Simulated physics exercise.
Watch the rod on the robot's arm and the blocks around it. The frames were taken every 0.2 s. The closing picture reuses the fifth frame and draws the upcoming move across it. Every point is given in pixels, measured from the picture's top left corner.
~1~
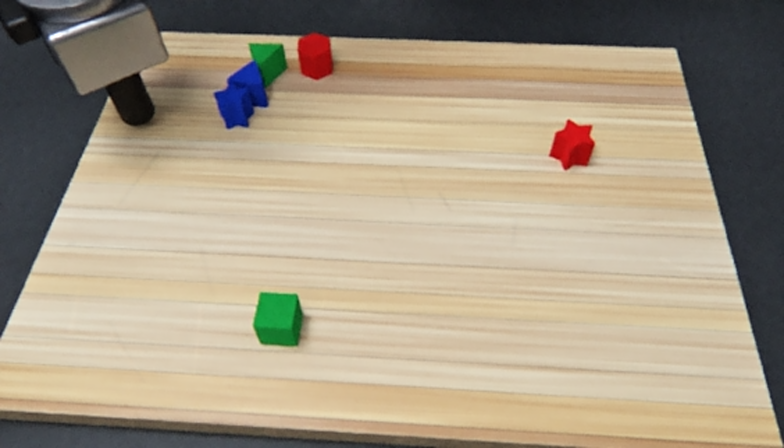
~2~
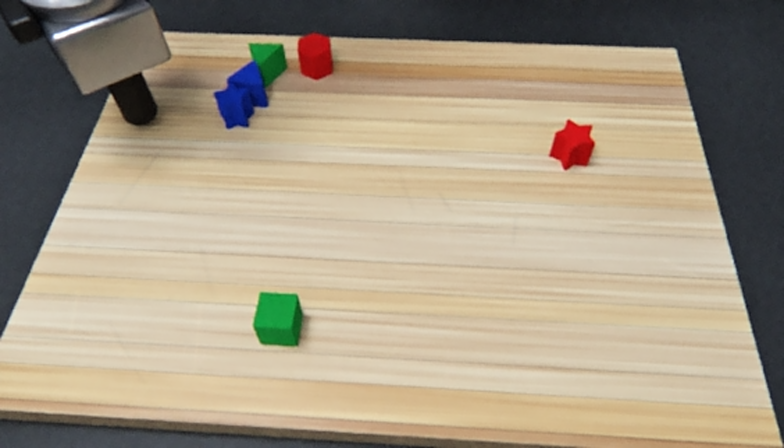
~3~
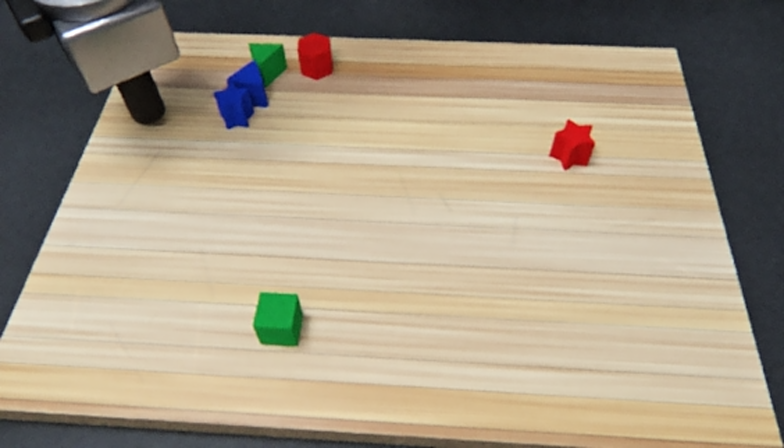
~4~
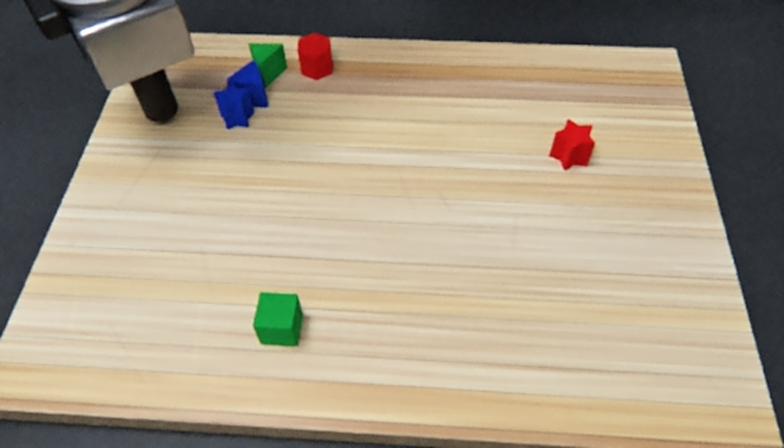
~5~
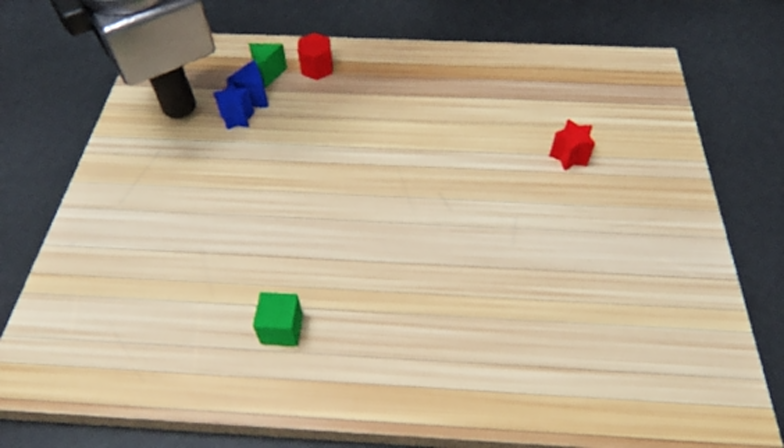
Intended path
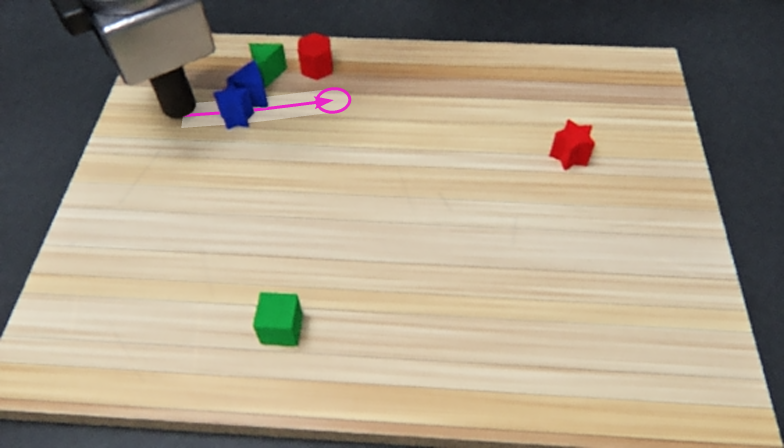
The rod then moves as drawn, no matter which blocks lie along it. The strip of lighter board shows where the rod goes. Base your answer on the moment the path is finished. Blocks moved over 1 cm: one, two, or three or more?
My forecast: 3 or more.
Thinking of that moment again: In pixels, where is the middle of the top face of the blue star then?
I'd guess (280, 104).
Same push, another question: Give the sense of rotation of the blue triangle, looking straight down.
Answer: Against the clock.
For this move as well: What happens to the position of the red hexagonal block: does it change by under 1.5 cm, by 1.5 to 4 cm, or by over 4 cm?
The middle band: 1.5 to 4 cm.
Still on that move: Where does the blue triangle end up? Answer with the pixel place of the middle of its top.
I'd guess (326, 55).
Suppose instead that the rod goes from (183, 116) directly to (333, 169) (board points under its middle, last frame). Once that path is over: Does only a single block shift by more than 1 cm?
I'd say yes.
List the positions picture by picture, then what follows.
Lower end of the rod at (139, 115), tops of blocks, blue star at (231, 95), blue triangle at (247, 74), green triangle at (264, 50), red hexagonal block at (314, 44), in the first frame.
Rod at (141, 114), blocks as before, in the second frame.
Rod at (149, 113), blocks as before, in the third frame.
Rod at (162, 111), blocks as before, in the fourth frame.
Rod at (180, 108), blue star at (231, 95), blue triangle at (247, 74), green triangle at (264, 50), red hexagonal block at (314, 44), in the fifth frame.
The drawn path runs from (183, 116) to (333, 100).
The first path, step by step. One third of the way, rod at (232, 104); blue star at (256, 98), turned 30° clockwise; blue triangle at (259, 71); green triangle at (268, 48), turned 20° anticlockwise.
Two thirds of the way, rod at (282, 98); blue star at (279, 104), turned 110° clockwise; blue triangle at (297, 59), turned 55° anticlockwise; green triangle at (274, 41), turned 65° anticlockwise; red hexagonal block at (316, 42).
At the end, rod at (332, 92); blue star at (280, 104), turned 115° clockwise; blue triangle at (326, 55), turned 120° anticlockwise; green triangle at (274, 41), turned 65° anticlockwise; red hexagonal block at (319, 34), turned 50° anticlockwise.
